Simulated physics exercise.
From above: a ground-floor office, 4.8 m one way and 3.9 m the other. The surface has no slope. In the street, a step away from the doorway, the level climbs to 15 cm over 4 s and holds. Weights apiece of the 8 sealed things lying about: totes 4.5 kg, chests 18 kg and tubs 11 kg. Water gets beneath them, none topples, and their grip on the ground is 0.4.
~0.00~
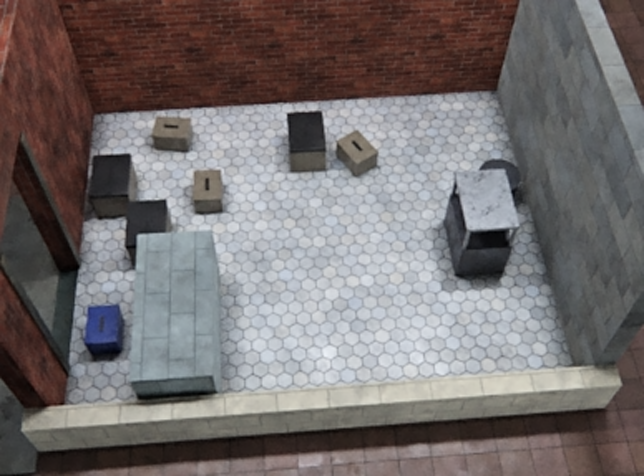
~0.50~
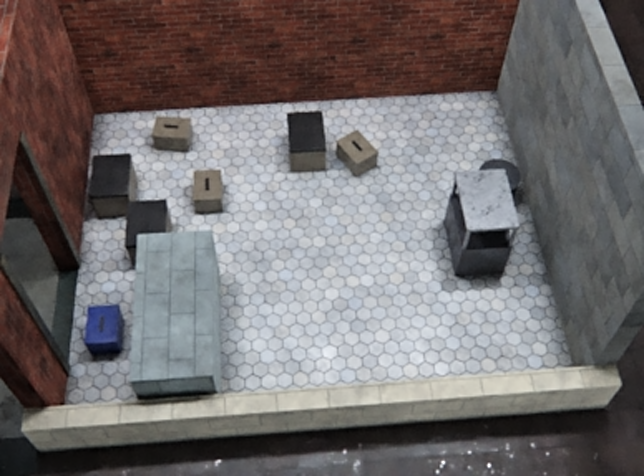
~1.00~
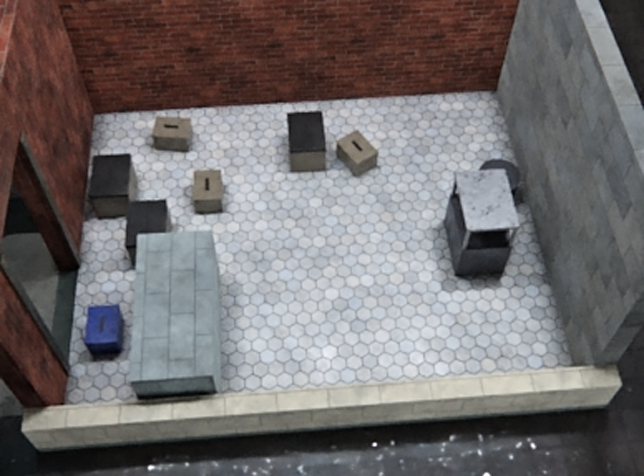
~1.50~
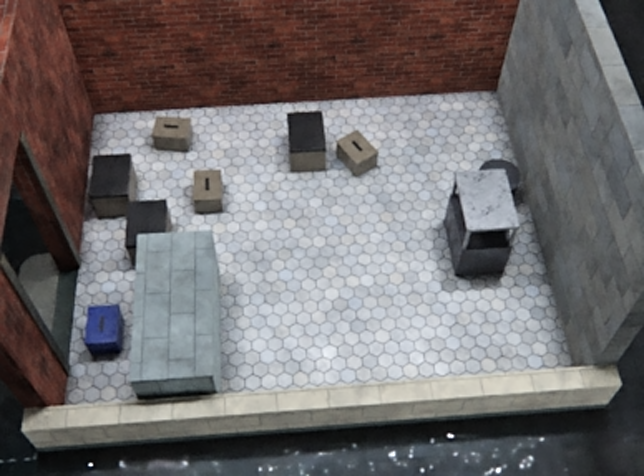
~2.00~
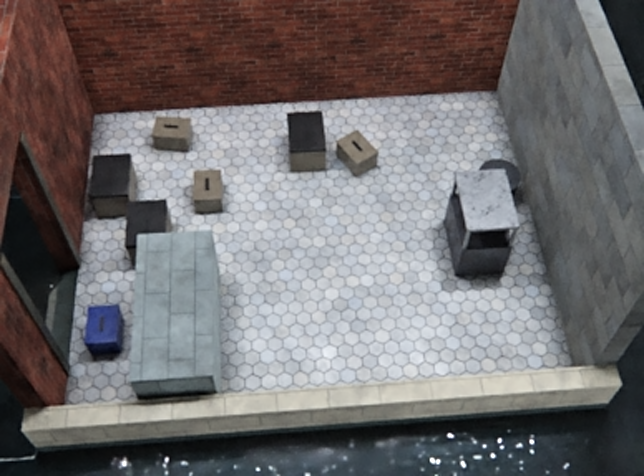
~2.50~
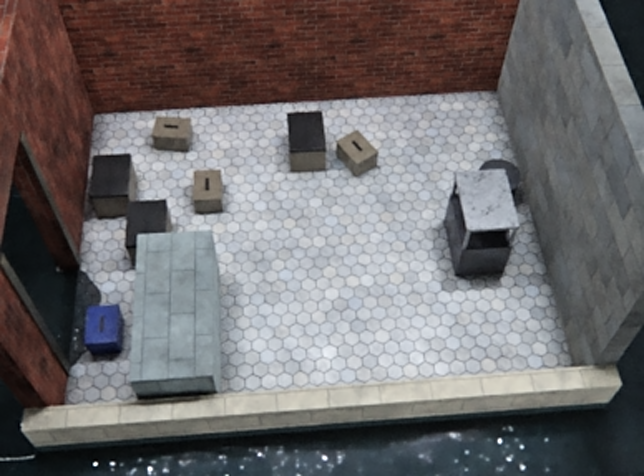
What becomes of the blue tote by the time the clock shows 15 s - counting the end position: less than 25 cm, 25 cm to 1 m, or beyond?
The blue tote slides a little.
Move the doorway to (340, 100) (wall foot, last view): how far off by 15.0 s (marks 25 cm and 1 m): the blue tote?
Then the blue tote holds its place.
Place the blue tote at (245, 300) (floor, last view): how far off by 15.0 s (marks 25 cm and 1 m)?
It holds its place.
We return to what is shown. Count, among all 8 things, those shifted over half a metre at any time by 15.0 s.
That makes 4.
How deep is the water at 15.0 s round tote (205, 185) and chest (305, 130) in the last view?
Roughly 4 and 4 cm.
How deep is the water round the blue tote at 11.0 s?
Roughly 13 cm.
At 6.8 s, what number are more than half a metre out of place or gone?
By then 0.
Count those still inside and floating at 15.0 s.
I count 4.
After 3.5 s the blue tote is near (124, 331), 0.2 m from its start, aground; 0 afloat.
After 6.8 s the blue tote is near (111, 347), 0.3 m from its start, afloat; 1 afloat.
After 11.0 s the blue tote is near (99, 367), 0.5 m from its start, afloat; 1 afloat.
After 15.0 s the blue tote is near (93, 359), 0.4 m from its start, afloat; 4 afloat.
